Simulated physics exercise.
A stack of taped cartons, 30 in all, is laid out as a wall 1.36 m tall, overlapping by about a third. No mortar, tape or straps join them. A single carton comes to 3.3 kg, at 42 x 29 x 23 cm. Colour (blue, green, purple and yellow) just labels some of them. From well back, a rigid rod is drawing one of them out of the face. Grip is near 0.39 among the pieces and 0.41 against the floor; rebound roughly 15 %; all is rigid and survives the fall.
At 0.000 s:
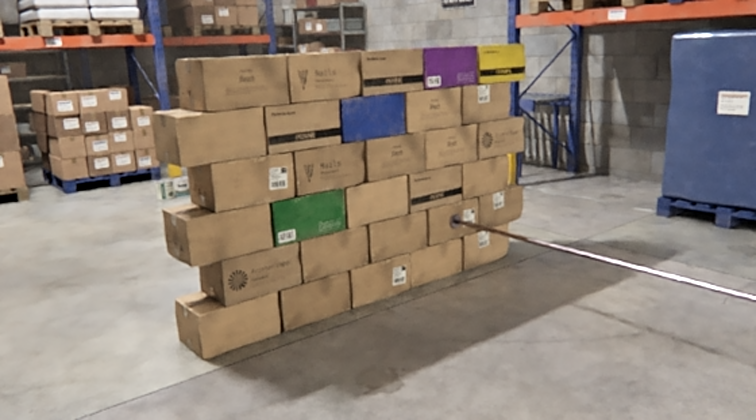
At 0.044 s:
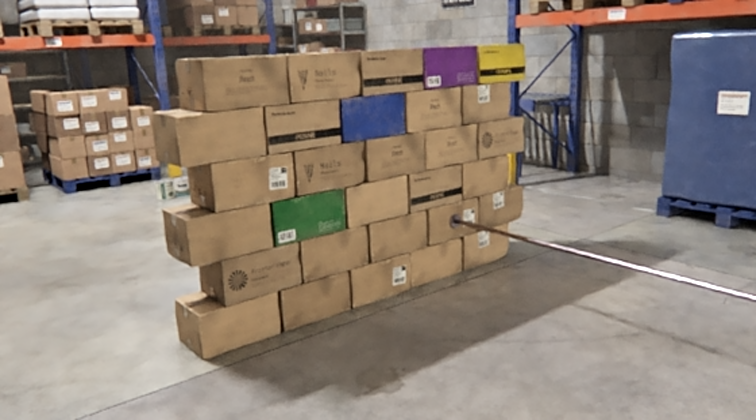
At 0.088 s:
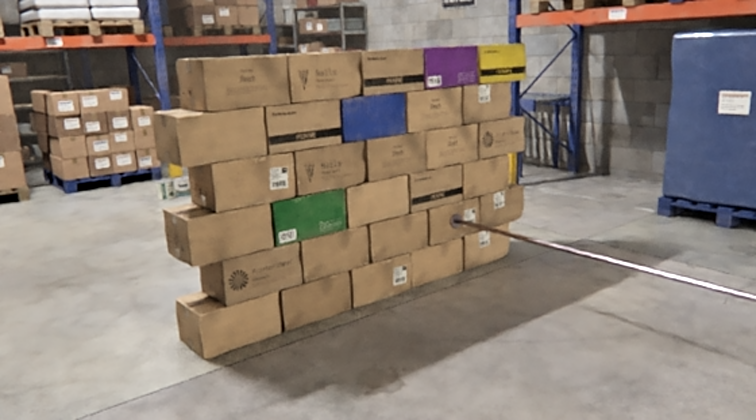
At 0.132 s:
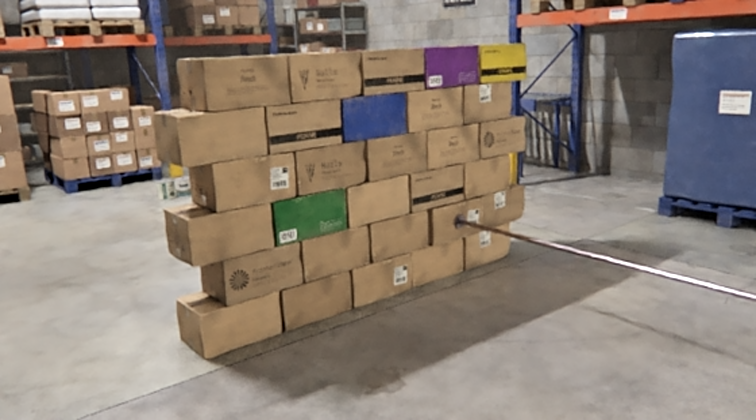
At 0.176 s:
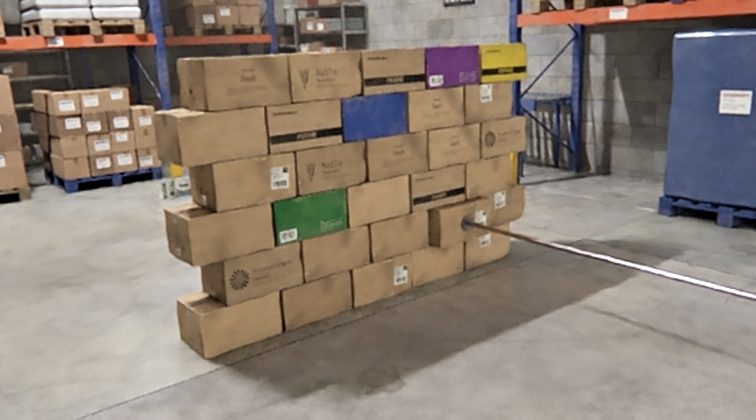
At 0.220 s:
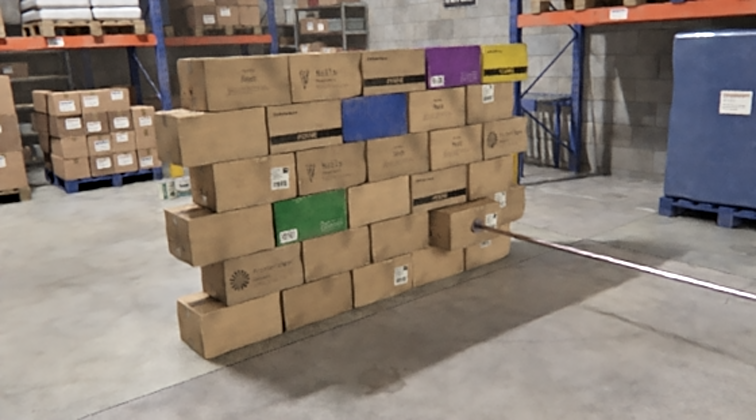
A brown carton low on the right side of a stacked carton wall sits flush at first, with a long thin rod reaching it from the right. The rod then draws it slowly out of the face until it juts partway forward, while the purple, yellow, blue and green cartons stay essentially in place.
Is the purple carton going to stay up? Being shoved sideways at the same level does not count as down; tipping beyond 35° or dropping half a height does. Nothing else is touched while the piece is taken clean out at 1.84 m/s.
It remains up.
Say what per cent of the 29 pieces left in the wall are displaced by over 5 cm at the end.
It is 15 per cent.
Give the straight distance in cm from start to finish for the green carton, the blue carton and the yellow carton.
Green 0, blue 0, yellow 0.
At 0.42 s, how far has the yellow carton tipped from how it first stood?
Some 0°.
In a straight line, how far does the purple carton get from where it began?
Some 5 cm.
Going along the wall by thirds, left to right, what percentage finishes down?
In per cent: Left 0, middle 0, right 0.
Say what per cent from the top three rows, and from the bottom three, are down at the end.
From the top 0, from the bottom 0 per cent.
By 0.28 s, none of the 29 other cartons down, 9 disturbed; purple carton moved 30 mm; yellow carton moved 20 mm.
By 0.42 s, none of the 29 other cartons down, 10 disturbed; purple carton moved 6 cm; yellow carton moved 48 mm.
When it is over (0.8 s), none of the 29 other cartons down, 10 disturbed; purple carton moved 53 mm; yellow carton moved 33 mm; blue carton unmoved. In pixels of the last frame, middles, purple carton near (443, 67), yellow carton near (491, 63).
